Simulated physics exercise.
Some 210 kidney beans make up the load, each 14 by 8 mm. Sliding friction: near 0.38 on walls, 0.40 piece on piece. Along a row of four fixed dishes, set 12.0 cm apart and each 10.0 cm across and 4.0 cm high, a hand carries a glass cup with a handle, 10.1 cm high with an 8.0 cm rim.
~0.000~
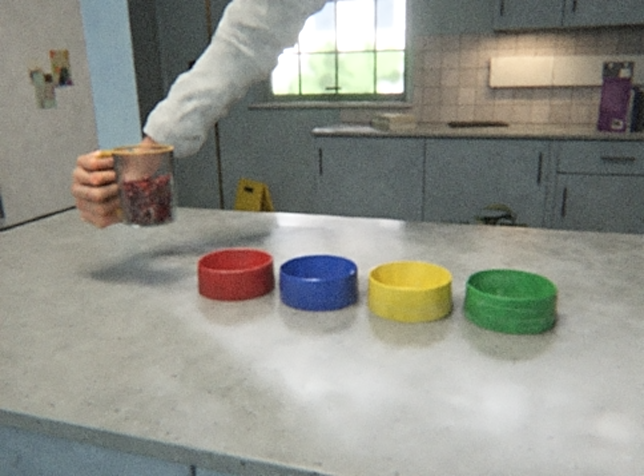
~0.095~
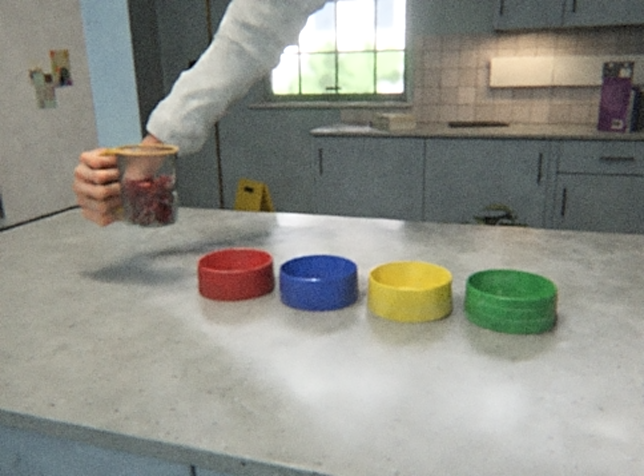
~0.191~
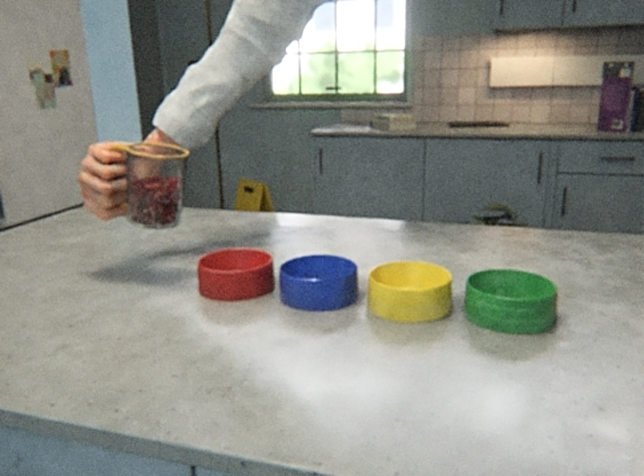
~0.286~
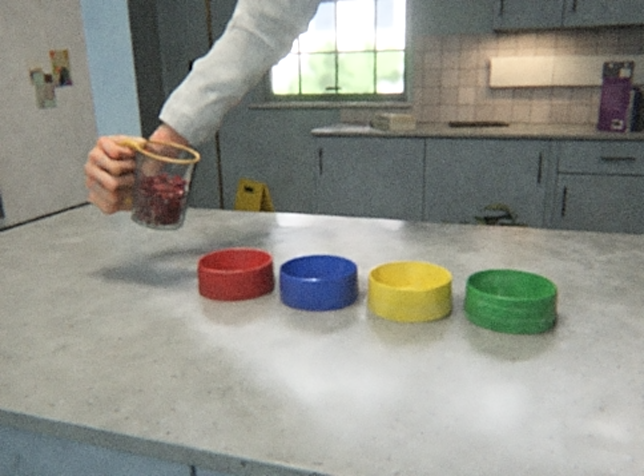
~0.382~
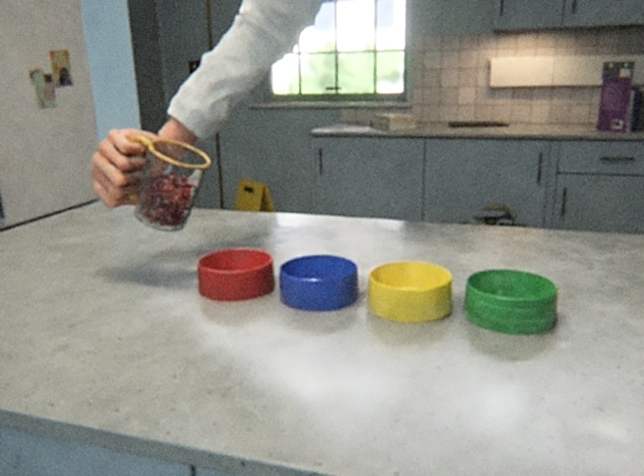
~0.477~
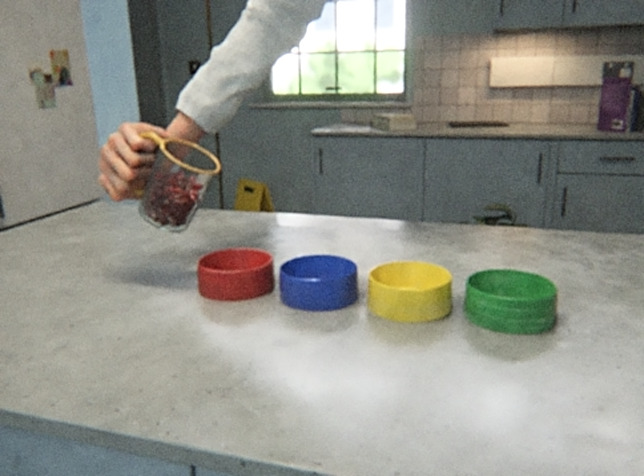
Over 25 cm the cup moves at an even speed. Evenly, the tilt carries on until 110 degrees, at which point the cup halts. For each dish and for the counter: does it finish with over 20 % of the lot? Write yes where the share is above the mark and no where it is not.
Red: No, blue: Yes, green: No, yellow: No, counter: Yes.
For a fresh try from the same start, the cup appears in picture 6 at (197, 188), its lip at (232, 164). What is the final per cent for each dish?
Per cent kept: Red 0, blue 10, green 0, yellow 20.
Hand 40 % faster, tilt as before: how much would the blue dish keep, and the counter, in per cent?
Then the blue dish gets 0 and the counter 60.
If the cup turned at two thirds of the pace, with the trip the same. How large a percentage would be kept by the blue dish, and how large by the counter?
It would be blue 0 and counter 70.
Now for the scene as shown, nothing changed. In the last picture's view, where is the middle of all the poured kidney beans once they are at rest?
Roughly (339, 288).
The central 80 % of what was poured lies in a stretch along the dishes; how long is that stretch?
It covers some 8 centimetres of the row.
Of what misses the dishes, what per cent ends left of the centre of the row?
50 per cent.
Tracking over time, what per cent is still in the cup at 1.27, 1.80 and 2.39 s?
In turn: 100 %, 50 %, 0 %.
Then, at 1.27 s, tilt 90 degrees; cup holds 100 %.
Then, at 1.80 s, tilt 110 degrees; cup holds 50 %, blue 45 %.
After 2.39 s, tilt 110 degrees; cup holds 0 %, blue 70 %.
By 3.2 s all is still; red 0 %, blue 65 %, green 0 %, yellow 0 %, counter 30 %.
